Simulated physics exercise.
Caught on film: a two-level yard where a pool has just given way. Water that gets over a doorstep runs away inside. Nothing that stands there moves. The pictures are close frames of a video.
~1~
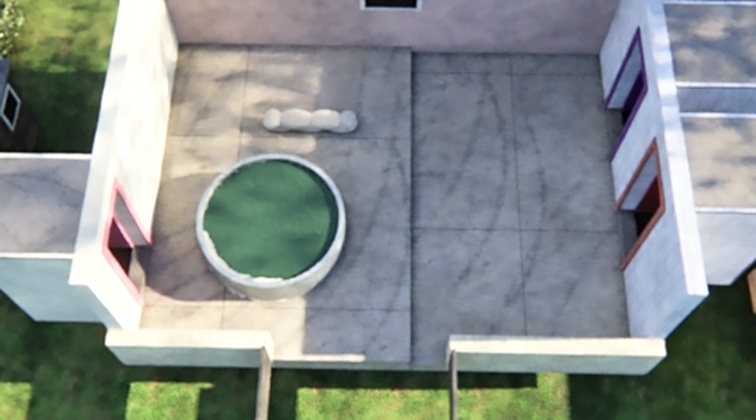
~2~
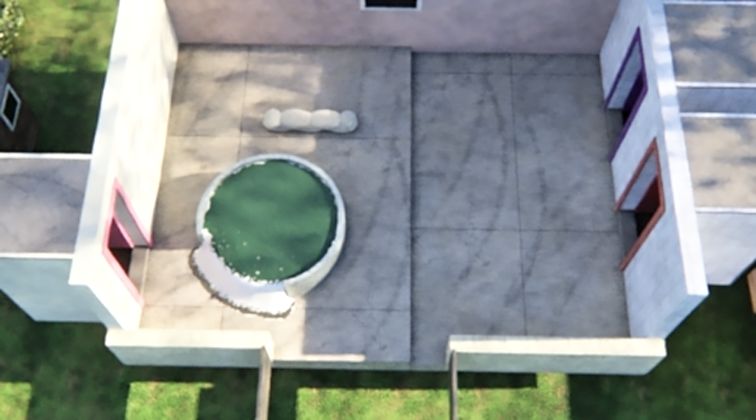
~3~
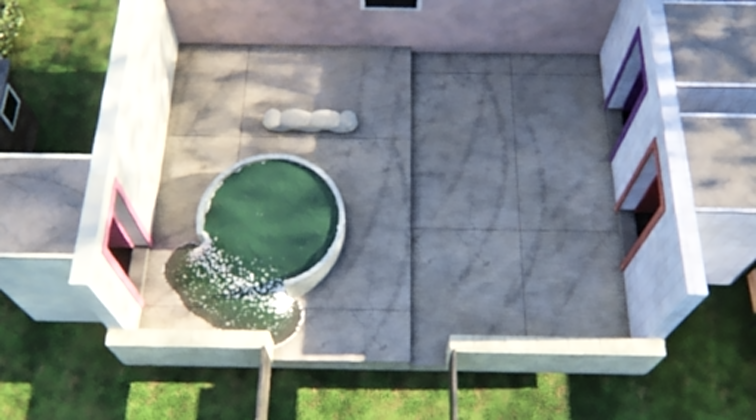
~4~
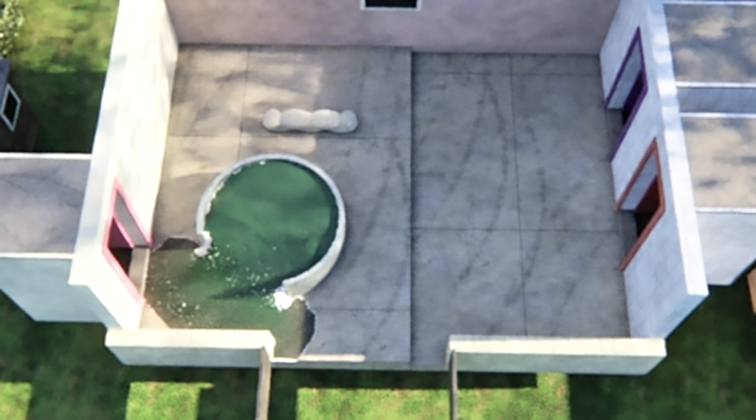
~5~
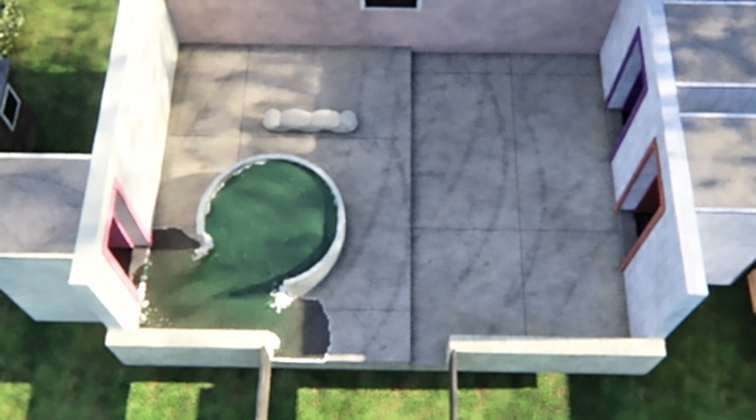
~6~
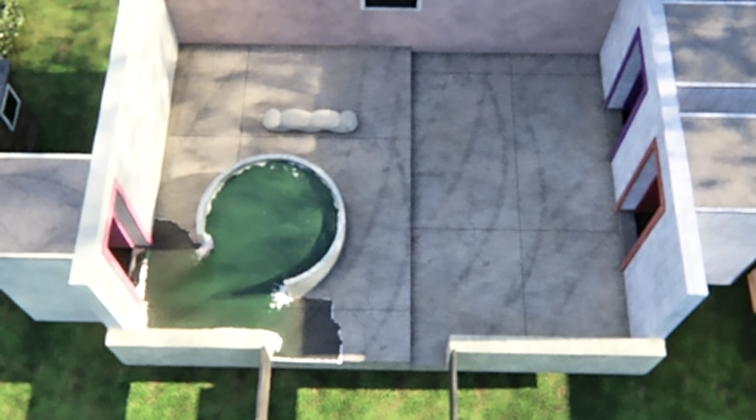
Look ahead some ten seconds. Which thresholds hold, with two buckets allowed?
In the end: The pink door lets in a lot; the purple door admits no more than that; the red door admits no more than that.
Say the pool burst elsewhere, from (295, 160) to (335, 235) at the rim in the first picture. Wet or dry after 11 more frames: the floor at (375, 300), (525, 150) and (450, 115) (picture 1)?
One after the other: Dry, under water, awash.
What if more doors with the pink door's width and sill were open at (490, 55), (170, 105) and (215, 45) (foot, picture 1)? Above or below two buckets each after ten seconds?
As listed: Holds, holds, is over.
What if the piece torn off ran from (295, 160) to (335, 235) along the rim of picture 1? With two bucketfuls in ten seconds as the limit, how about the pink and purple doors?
Then: The pink one stays under; the purple one goes over.
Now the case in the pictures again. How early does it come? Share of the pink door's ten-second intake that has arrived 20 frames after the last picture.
Roughly 70 per cent.
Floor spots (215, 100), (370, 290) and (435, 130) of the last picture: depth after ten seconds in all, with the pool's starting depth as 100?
In that order: 10, 2 and 2 per cent.
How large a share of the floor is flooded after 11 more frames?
Some 15 per cent.
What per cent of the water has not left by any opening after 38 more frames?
Close to 70 %.
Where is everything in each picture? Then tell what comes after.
The first frame shows still water in the round pool at (271, 220).
In the second frame, water pours out at (235, 283) and has run to (196, 253).
In the third frame, the front is at (171, 263), out from the gap at (235, 284).
In the fourth frame, water pours out at (235, 285) and has run to (147, 270).
In the fifth frame, the front is at a hidden place, out from the gap at (235, 285).
In the sixth frame, the front is at (153, 227), out from the gap at (235, 285).
A moment on, water covers 10 % of the floor; the pink door over two buckets in, the purple door not reached, the red door not reached.
Next, water covers 15 % of the floor; the pink door far over two buckets in, the purple door not reached, the red door not reached.
Then, water covers 35 % of the floor; the pink door far over two buckets in, the purple door not reached, the red door not reached.
Later, water covers 50 % of the floor; the pink door far over two buckets in, the purple door not reached, the red door not reached.
In the end, water covers 70 % of the floor; the pink door far over two buckets in, the purple door not reached, the red door wet at the sill, nothing in.
